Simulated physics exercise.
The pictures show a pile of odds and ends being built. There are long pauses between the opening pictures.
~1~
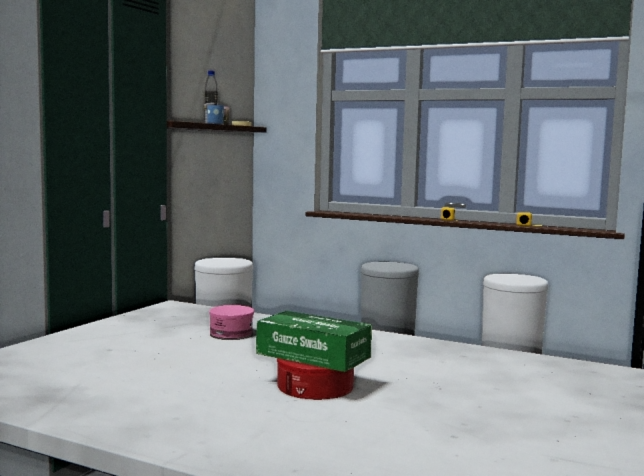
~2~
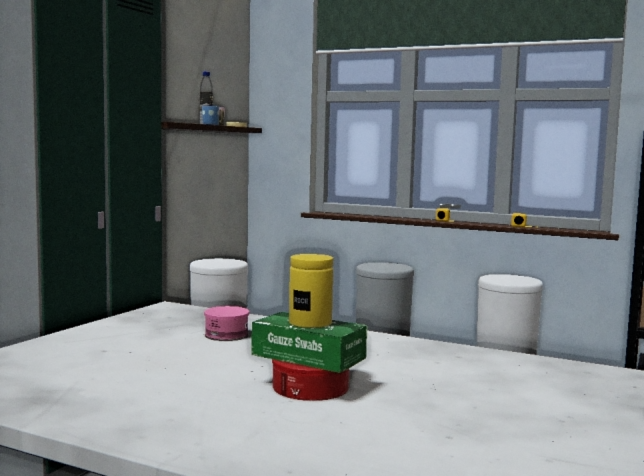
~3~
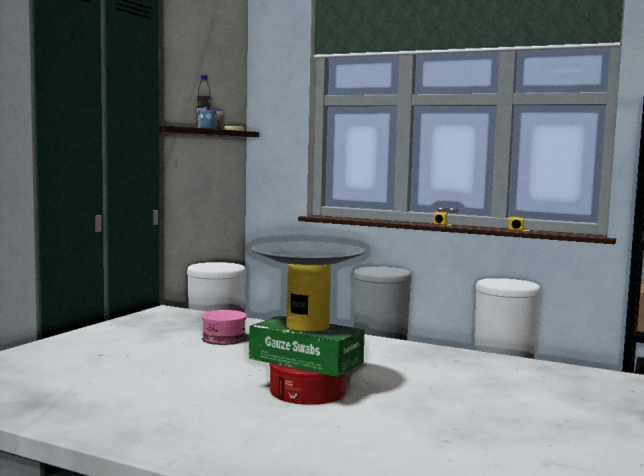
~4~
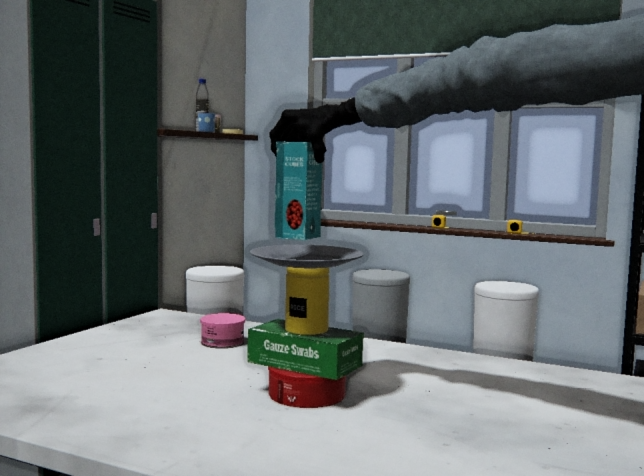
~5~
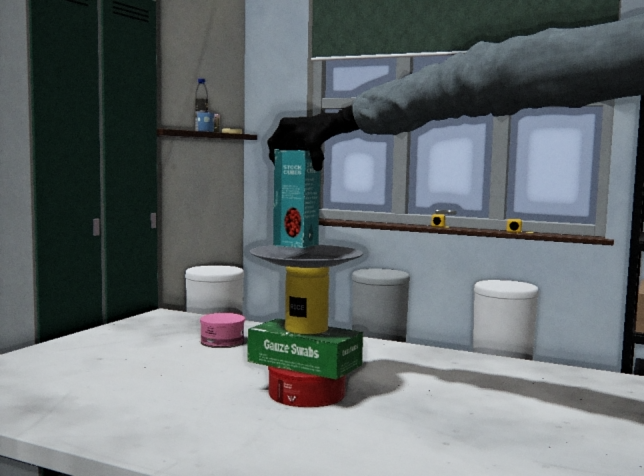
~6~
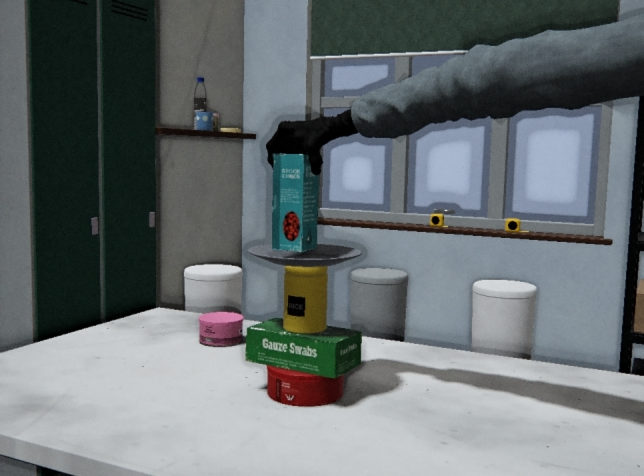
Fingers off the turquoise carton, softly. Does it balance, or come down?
The pile keeps its balance.
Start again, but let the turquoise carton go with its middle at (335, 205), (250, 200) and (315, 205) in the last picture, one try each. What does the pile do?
First try: It keeps its balance; second try: It loses its balance; third try: It holds.
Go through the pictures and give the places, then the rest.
In the first frame, the last thing is not in view yet; pink tub (232, 322).
In the second frame, the last thing is not in view yet; green box (309, 340).
In the third frame, the last thing is not in view yet; yellow jar (309, 294).
The fourth frame shows on its way; turquoise carton (299, 190); grey plate (307, 257).
The fifth frame shows on its way; turquoise carton (297, 198); red tub (307, 380).
The sixth frame shows set down, still held; turquoise carton (295, 202); pink tub (221, 329).
Then, 0.30 s later than the last frame, all is still.
Then, 1.10 s later than the last frame, turquoise carton resting near (295, 203).
When it is over, all 6 as before. End places, in pixels of the last picture, turquoise carton near (295, 203). The pile stays up.
